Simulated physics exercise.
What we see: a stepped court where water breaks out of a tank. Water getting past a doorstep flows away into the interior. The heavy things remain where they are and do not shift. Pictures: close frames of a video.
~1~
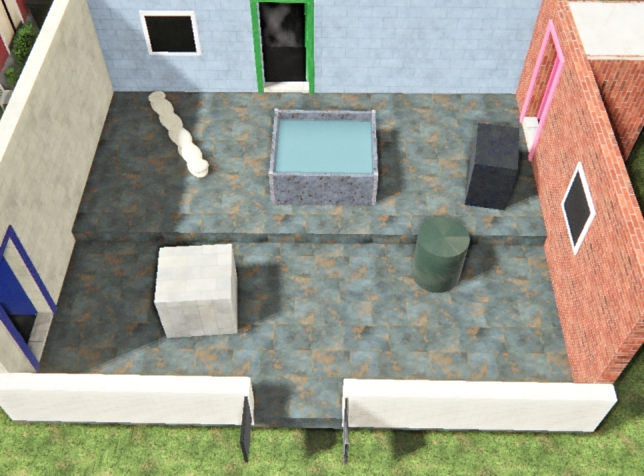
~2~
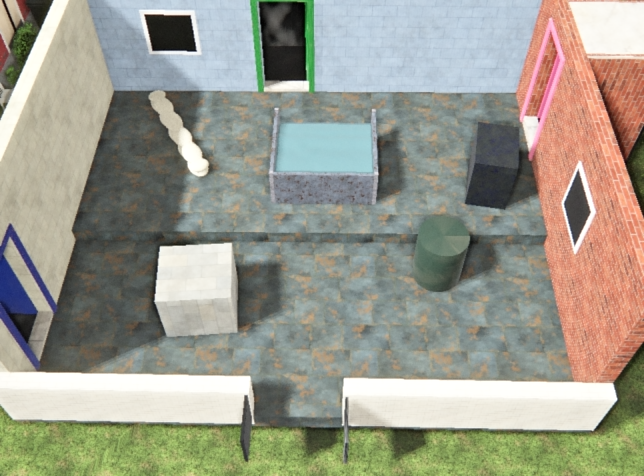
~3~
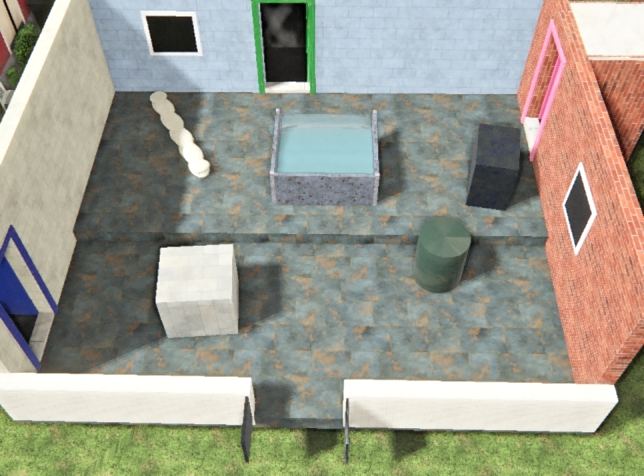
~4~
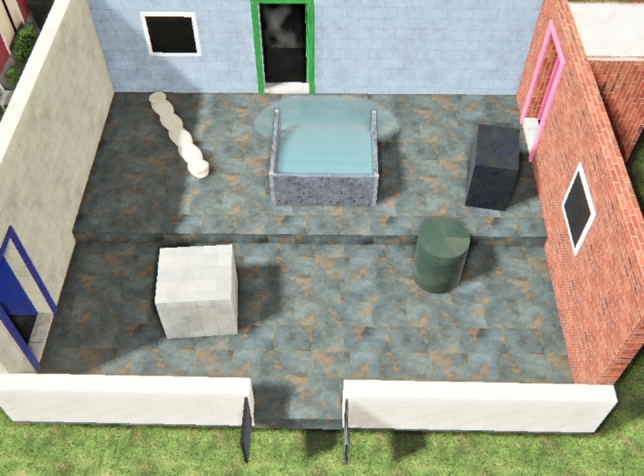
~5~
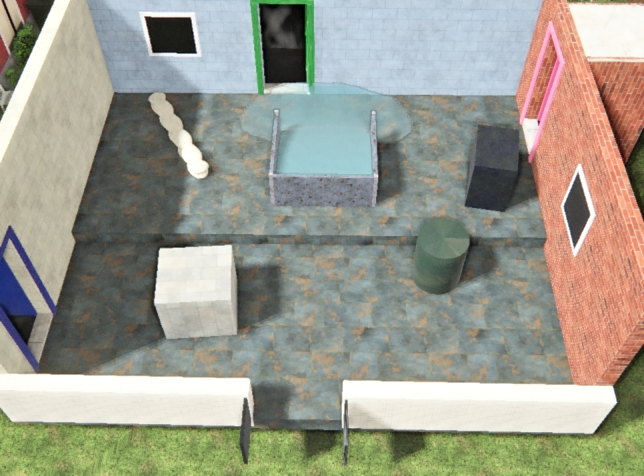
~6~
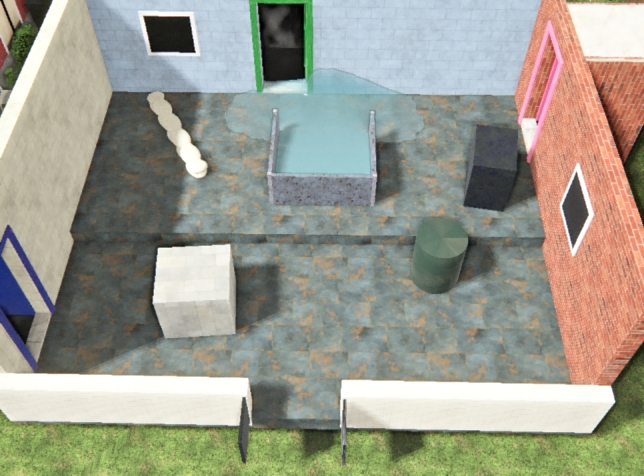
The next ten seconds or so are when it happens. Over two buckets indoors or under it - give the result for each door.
The pink door will not count as flooded; the blue door will not count as flooded; the green door will count as flooded.
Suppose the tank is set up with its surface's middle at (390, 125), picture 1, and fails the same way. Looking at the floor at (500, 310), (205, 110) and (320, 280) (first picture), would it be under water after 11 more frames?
Going through the three places: Out of reach, in the spill, out of reach.
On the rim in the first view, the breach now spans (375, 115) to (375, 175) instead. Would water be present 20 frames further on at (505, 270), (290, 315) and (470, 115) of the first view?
As listed: Under water, dry, wet.
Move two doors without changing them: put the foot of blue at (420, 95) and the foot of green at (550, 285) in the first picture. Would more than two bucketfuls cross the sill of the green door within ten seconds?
Result: Green one remains below.
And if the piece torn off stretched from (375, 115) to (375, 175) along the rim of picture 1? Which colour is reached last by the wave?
Coming last is the blue door.
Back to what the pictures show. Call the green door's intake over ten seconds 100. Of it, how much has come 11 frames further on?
I make it 80 per cent.
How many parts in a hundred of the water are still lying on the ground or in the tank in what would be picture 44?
Estimate: Close to 84 %.
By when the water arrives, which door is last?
It's the door marked blue.
A moment on, water covers 10 % of the floor; the pink door not reached, the blue door not reached, the green door far over two buckets in.
Next, water covers 20 % of the floor; the pink door wet at the sill, nothing in, the blue door not reached, the green door far over two buckets in.
Then, water covers 30 % of the floor; the pink door under two buckets in, the blue door not reached, the green door far over two buckets in.
Later, water covers 55 % of the floor; the pink door under two buckets in, the blue door not reached, the green door far over two buckets in.
In the end, water covers 70 % of the floor; the pink door under two buckets in, the blue door wet at the sill, nothing in, the green door far over two buckets in.
